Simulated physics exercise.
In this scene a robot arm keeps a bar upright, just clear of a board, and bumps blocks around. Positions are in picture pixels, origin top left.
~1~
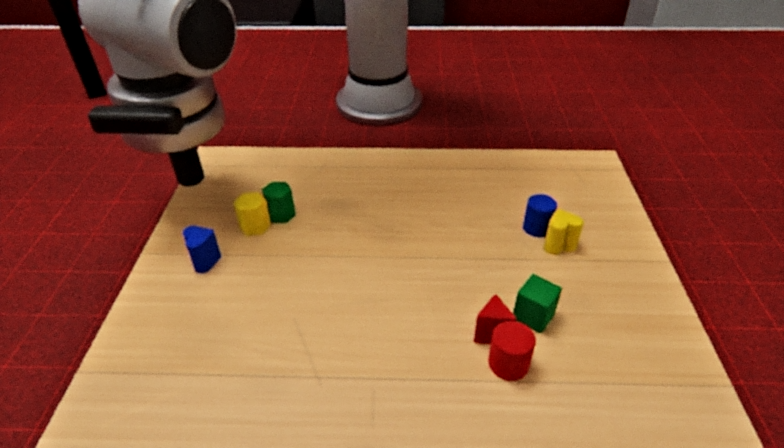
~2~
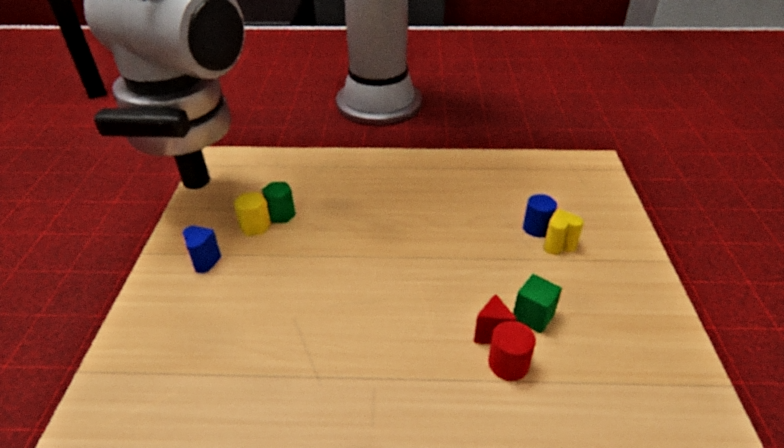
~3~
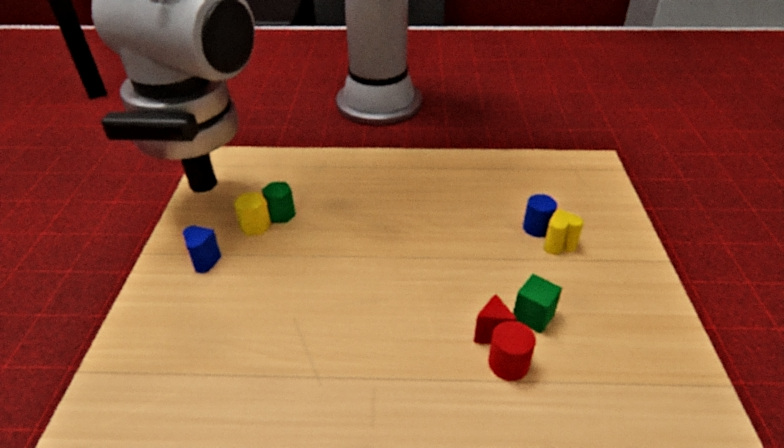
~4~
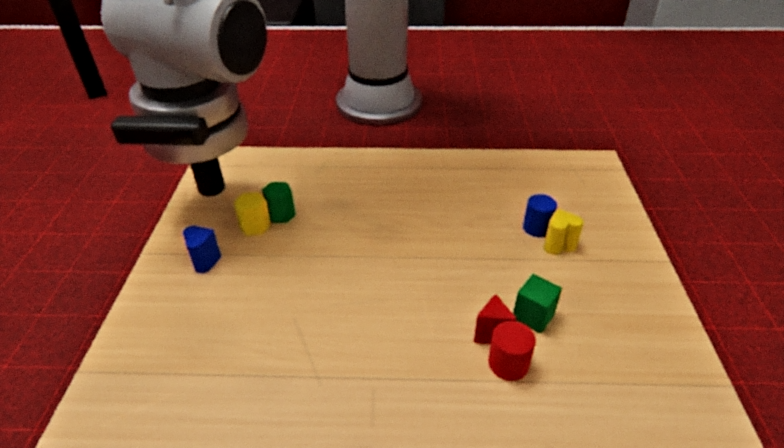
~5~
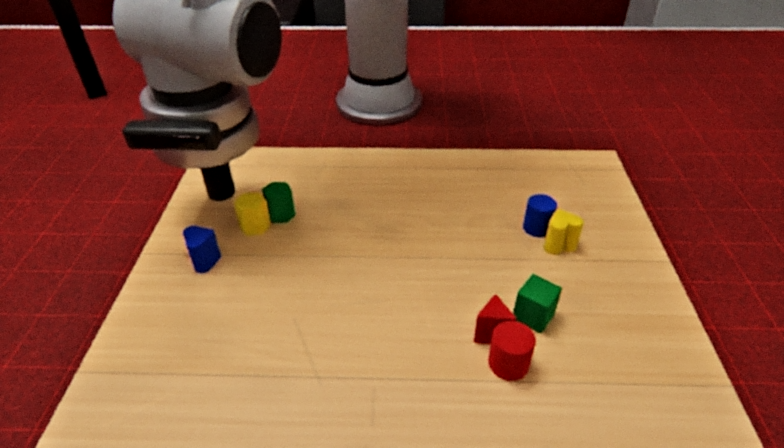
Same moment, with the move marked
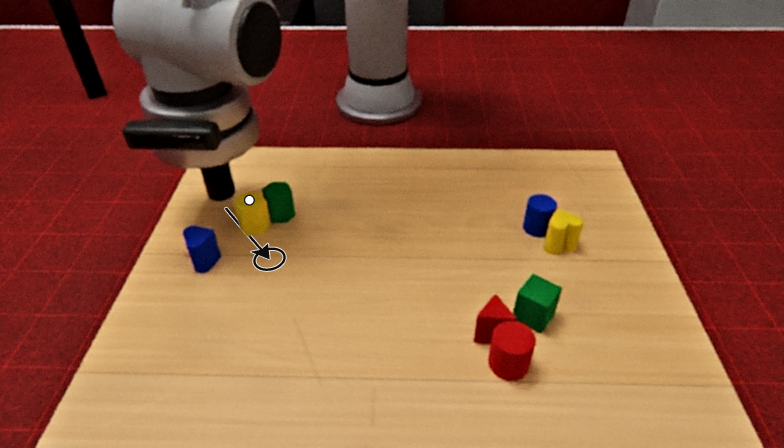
Robot arm with a black bar easing slightly right above a wooden board, while the coloured blocks on it stay still.
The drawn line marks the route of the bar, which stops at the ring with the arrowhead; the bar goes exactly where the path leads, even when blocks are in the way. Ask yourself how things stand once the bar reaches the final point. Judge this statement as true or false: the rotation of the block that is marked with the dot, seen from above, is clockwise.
False - the claim does not hold.
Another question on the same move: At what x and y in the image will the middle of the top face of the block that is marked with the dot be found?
I think it will end close to (293, 222).
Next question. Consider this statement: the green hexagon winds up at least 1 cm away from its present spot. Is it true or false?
The statement is false.
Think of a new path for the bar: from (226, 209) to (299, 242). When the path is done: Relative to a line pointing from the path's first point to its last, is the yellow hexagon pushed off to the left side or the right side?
It shifts rightward.
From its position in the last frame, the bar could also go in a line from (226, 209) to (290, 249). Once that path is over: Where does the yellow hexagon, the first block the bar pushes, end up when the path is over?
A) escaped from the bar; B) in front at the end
The one that fits is B, in front at the end.
The drawn path runs from (226, 209) to (270, 259); the dot is on the yellow hexagon.
What follows on the original path. One third of the way, bar (235, 209); yellow hexagon (257, 205).
Two thirds of the way, bar (250, 225); yellow hexagon (278, 216), turned 45° anticlockwise.
At the end, bar (266, 243); yellow hexagon (293, 222), turned 105° anticlockwise; green hexagon not moved.
